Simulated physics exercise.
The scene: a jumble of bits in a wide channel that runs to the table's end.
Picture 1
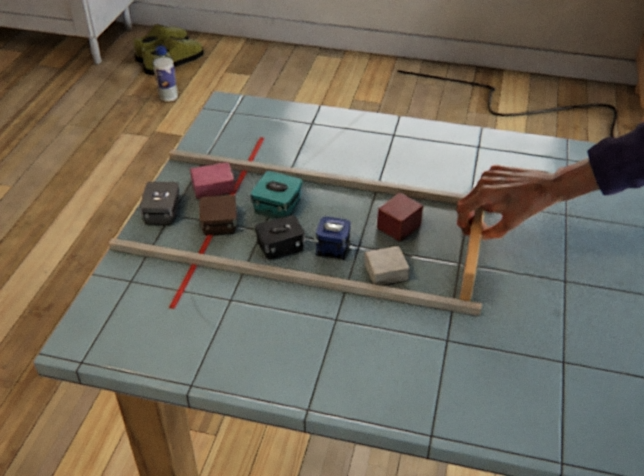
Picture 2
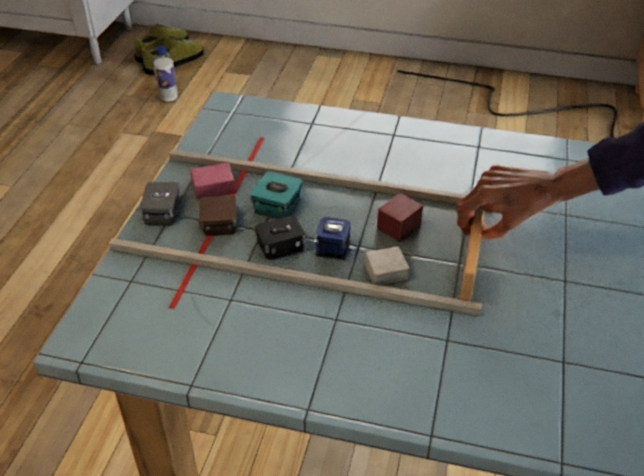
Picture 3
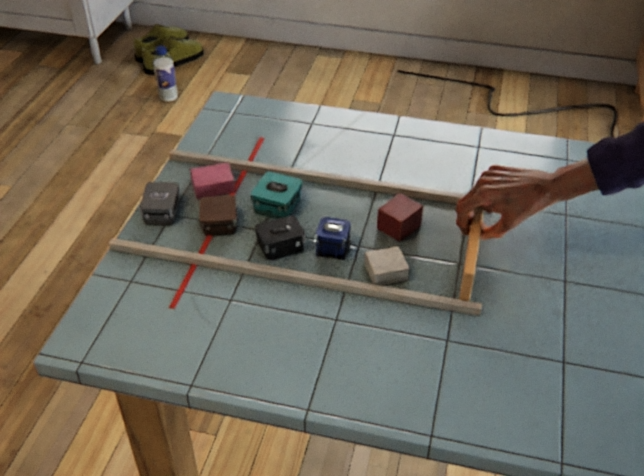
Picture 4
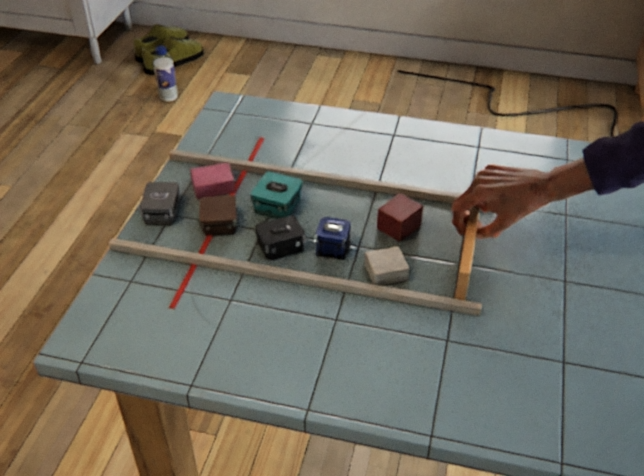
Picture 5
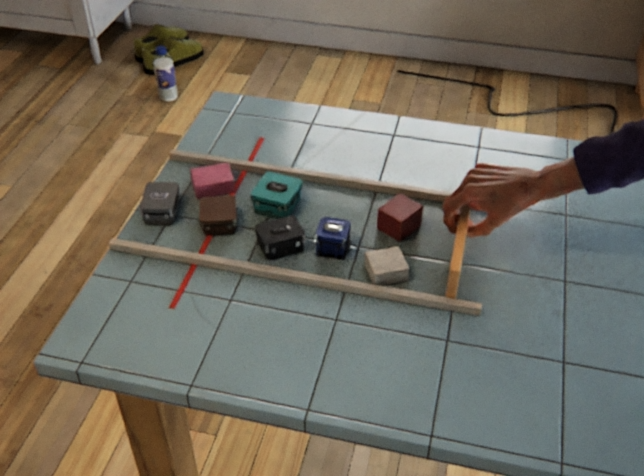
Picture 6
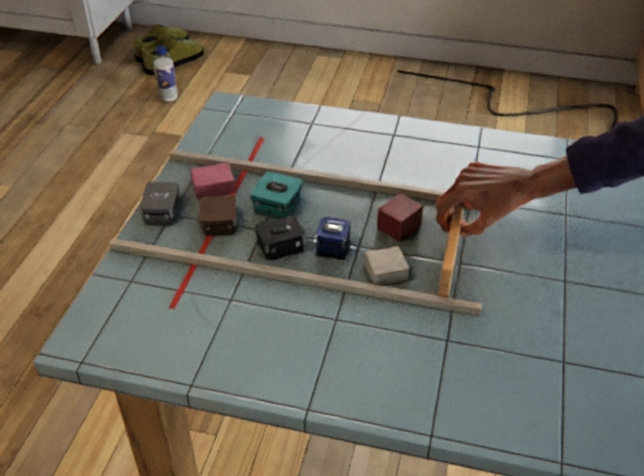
Hand sliding a wooden board slightly left between two rails on a tiled table, the small cases and blocks staying still.
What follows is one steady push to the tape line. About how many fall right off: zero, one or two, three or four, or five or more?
The number that fall off is one or two.
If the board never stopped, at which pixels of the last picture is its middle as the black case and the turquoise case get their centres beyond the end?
Near (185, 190) and (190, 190).
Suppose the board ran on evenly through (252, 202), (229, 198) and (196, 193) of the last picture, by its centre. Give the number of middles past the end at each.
Place by place, 0, 1 and 3.
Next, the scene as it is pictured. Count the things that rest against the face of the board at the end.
The number is 2.
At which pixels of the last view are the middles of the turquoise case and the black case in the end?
The turquoise case at (187, 178), the black case at (157, 230).
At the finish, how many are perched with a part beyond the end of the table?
That would be 1.
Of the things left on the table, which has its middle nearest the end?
That is the brown case.
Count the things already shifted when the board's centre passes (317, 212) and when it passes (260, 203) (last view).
At the one place 6, at the other 8.
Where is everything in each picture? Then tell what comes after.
In the first picture, grey case (161, 203); pink block (213, 180); brown case (219, 216); board (475, 238); tape (223, 212).
In the second picture, pink block (213, 181); black case (280, 238).
In the third picture, brown case (219, 216); blue case (333, 238).
In the fourth picture, grey case (161, 204); red block (400, 217).
In the fifth picture, pink block (213, 181); board (461, 236).
In the sixth picture, grey case (161, 204); pink block (213, 181); brown case (219, 216); board (454, 235); tape (223, 212).
Soon after, none off yet; grey case at rest near (161, 204); pink block at rest near (213, 181); brown case at rest near (219, 216).
In the end, the number that fall off is one or two; gone, pink block and grey case.
